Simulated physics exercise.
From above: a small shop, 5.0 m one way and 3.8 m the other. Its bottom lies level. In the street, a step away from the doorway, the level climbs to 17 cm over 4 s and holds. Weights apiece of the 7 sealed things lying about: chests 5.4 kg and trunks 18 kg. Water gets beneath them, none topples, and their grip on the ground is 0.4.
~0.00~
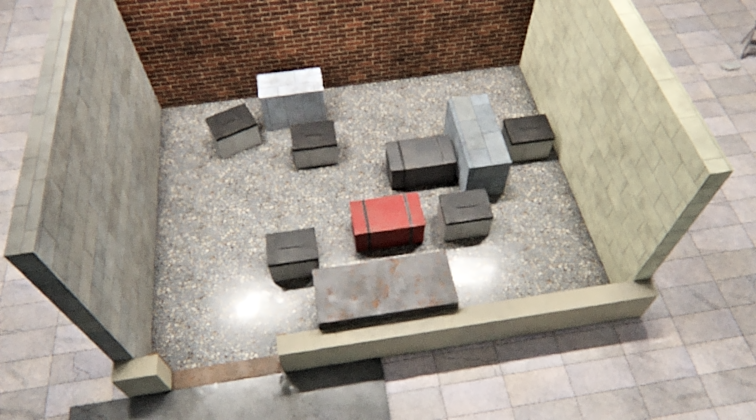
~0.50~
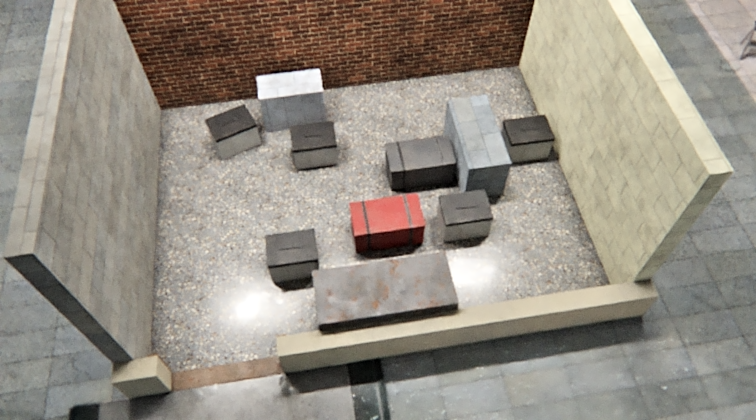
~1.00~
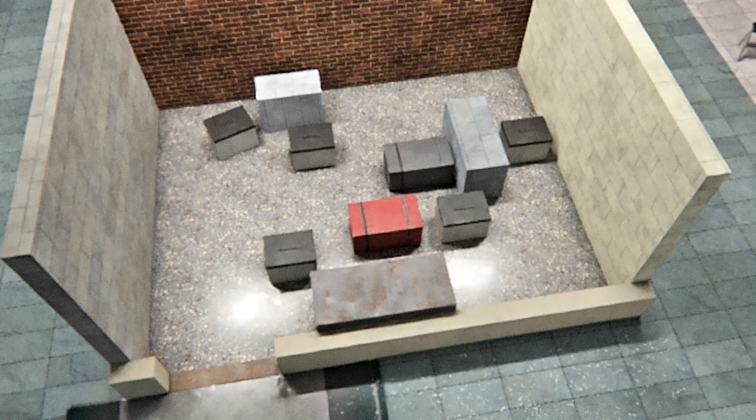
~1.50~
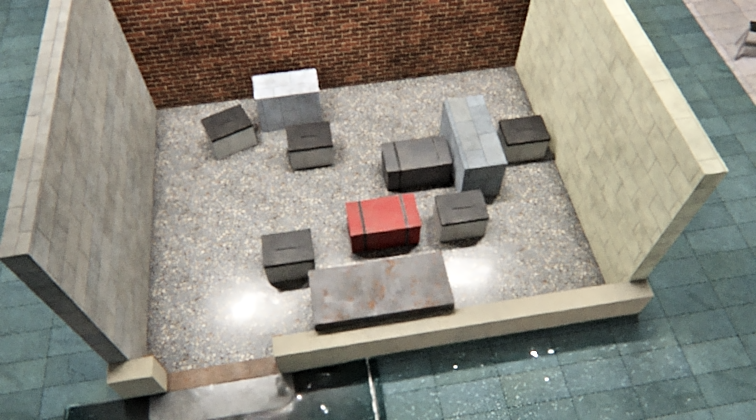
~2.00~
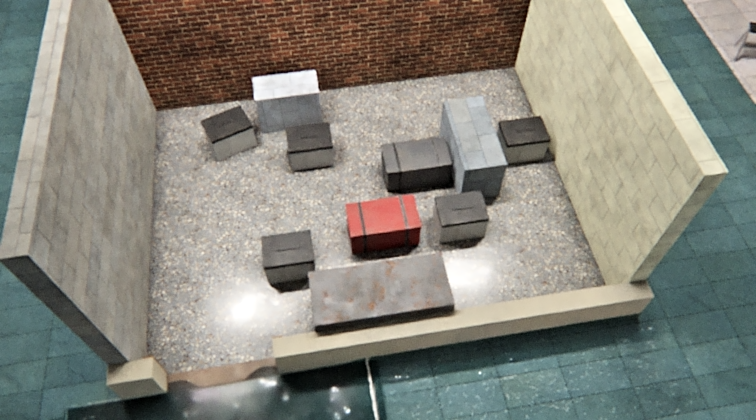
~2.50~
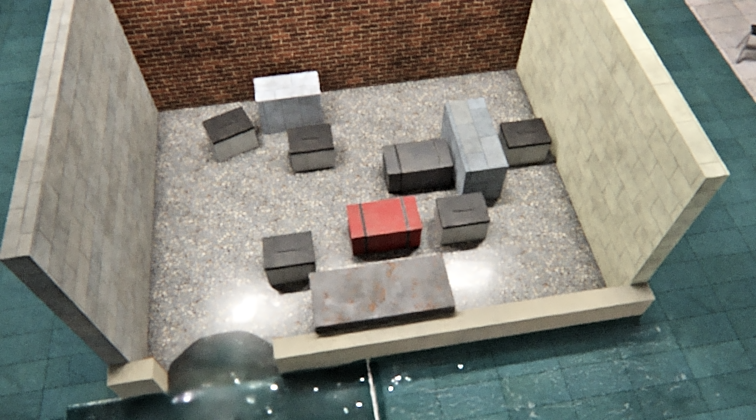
The clip opens on a high view of a small walled room holding a red trunk among gray and dark boxes, its surrounding pavement dry. Water then spreads over the paving outside, turning it dark green, and finally a little enters through the front gap, while the boxes stay put.
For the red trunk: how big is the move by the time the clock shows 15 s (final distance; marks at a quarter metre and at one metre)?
The red trunk moves a short way.
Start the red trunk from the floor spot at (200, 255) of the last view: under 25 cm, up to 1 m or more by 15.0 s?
It ends far away.
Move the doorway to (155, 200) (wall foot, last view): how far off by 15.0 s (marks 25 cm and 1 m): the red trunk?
Then the red trunk gets carried off.
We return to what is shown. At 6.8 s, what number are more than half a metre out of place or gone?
By then 2.
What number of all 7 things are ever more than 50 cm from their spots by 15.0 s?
6 of them.
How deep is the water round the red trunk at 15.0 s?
About 5 cm.
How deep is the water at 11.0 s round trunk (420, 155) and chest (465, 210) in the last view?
Roughly 5 and 2 cm.
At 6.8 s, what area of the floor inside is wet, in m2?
Some 10.0 m2.
After 3.5 s the red trunk is near (384, 216), 0.0 m from its start, aground; 0 afloat.
After 6.8 s the red trunk is near (384, 216), 0.0 m from its start, aground; 3 afloat.
After 11.0 s the red trunk is near (384, 216), 0.0 m from its start, aground; 4 afloat.
After 15.0 s the red trunk is near (392, 246), 0.4 m from its start, afloat; 7 afloat.
